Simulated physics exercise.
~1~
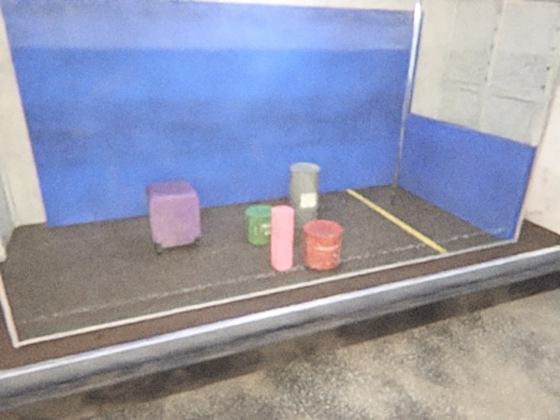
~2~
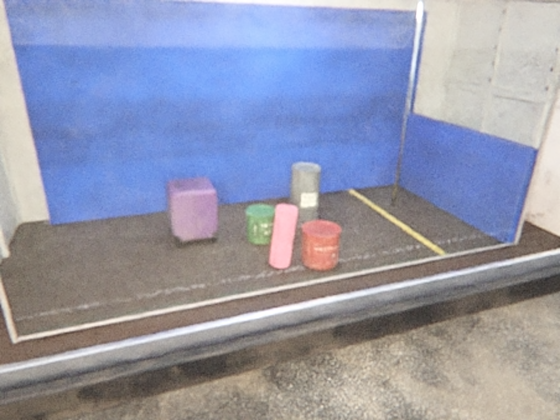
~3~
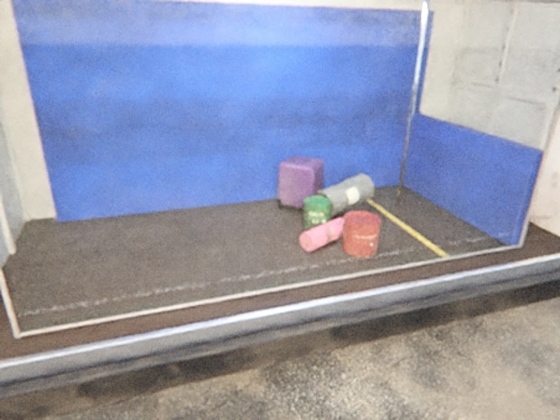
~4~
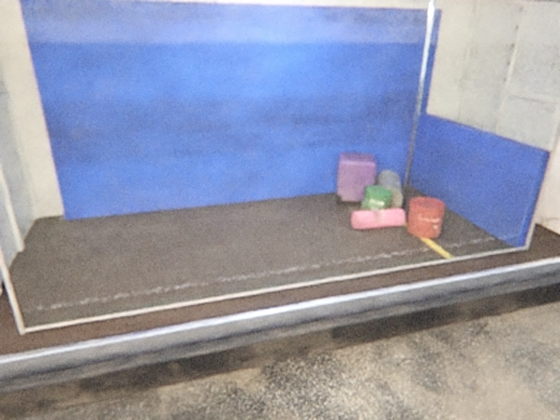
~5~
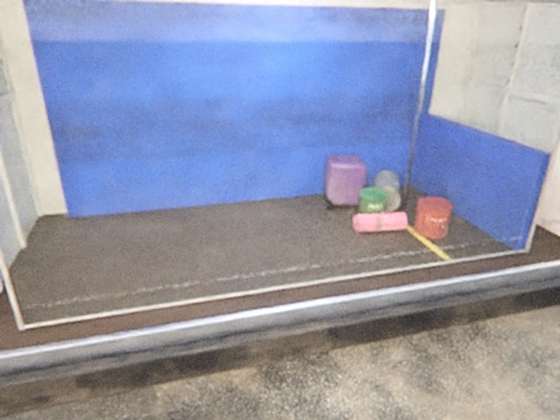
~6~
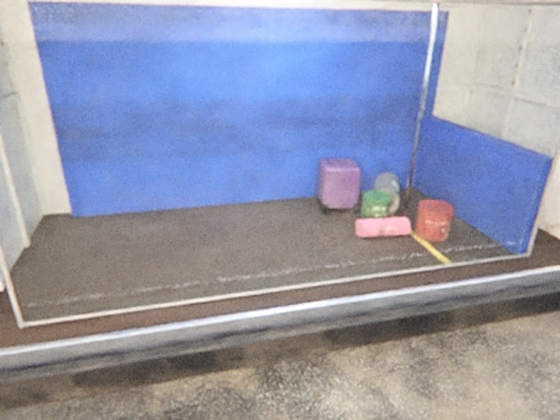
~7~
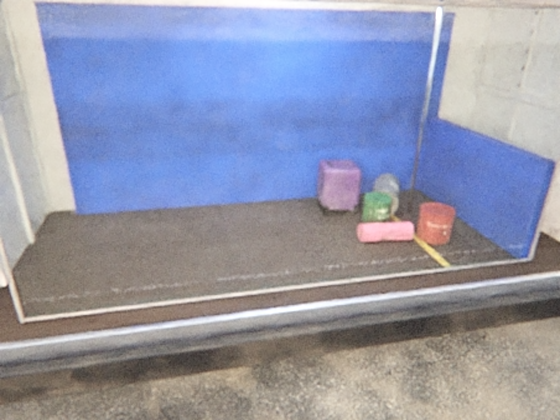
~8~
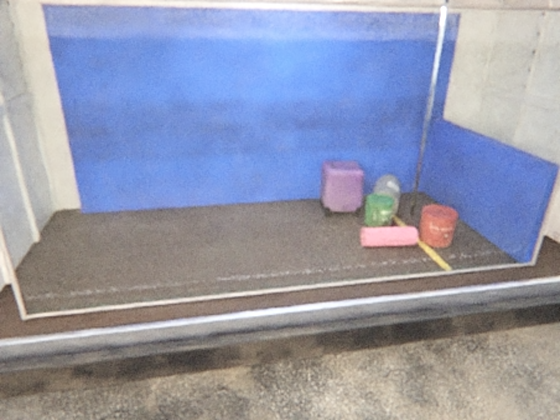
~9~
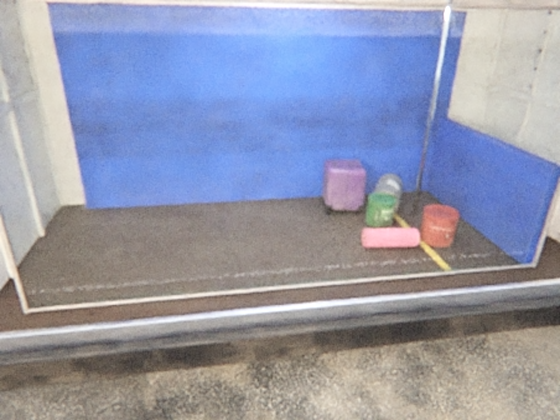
The clip opens on a dark-floored bay with a blue back wall, where a purple wheeled case stands left of a green bucket, a red bucket, an upright pink roll and an upright grey drum. The case starts moving right while the others hold still. Then everything shifts right toward the yellow line, and the roll and drum topple onto their sides. They bunch together near the pole, and the case eases back slightly to the left. Finally all lie still, with the red bucket beyond the line and the case and green bucket short of it.
